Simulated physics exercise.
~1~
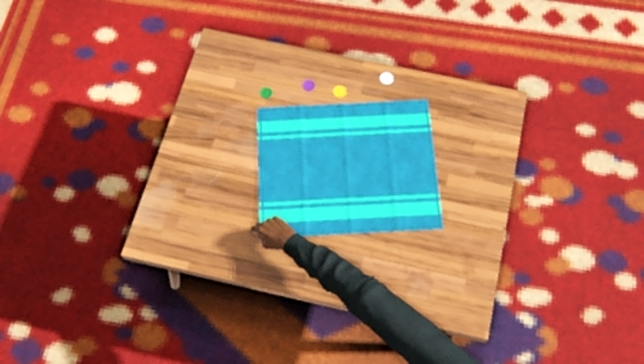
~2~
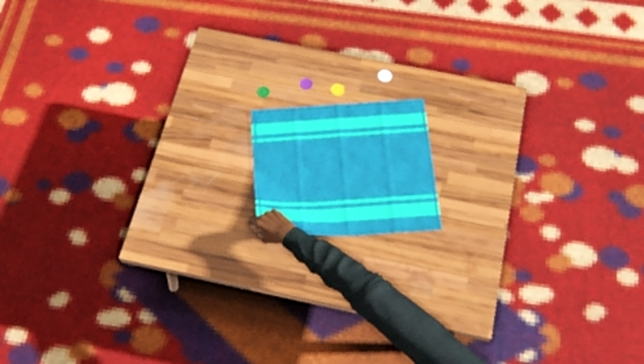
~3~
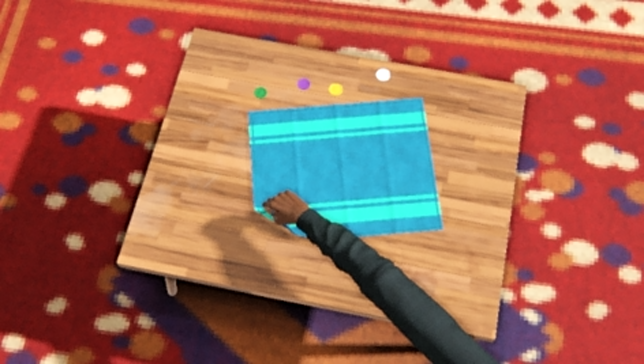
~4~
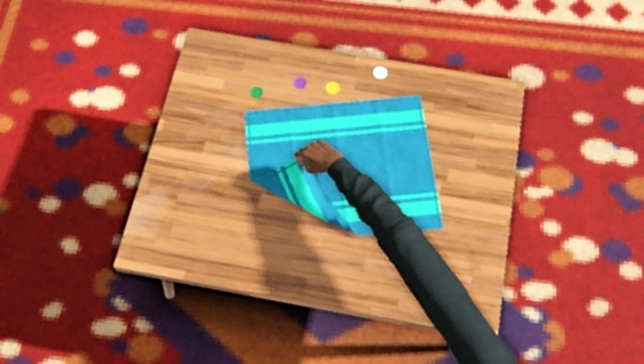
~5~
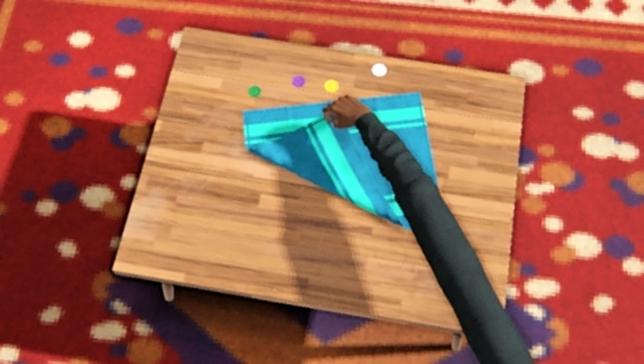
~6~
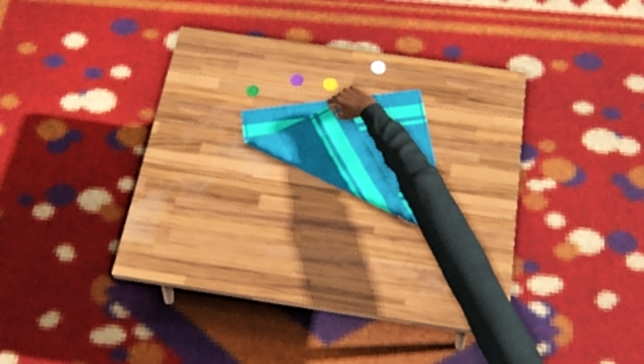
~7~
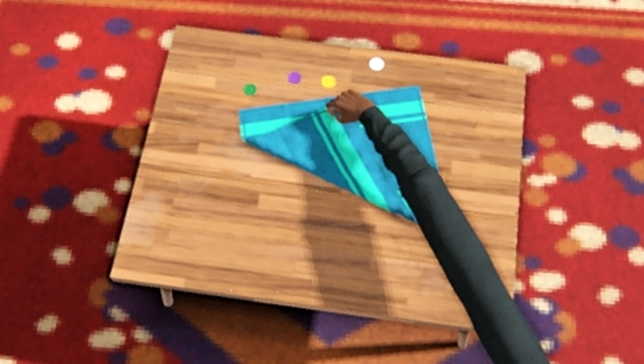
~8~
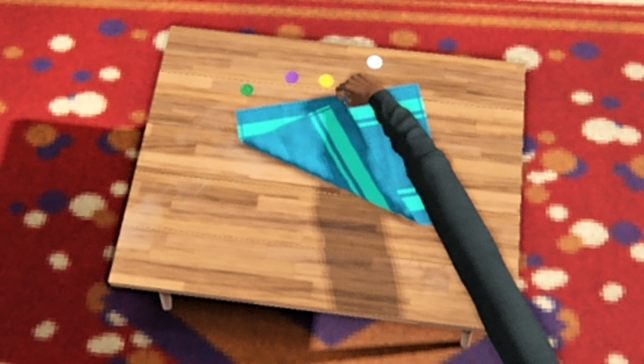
A dark-sleeved hand lifting the near left corner of a blue tea towel, folding it up and right, and letting go.
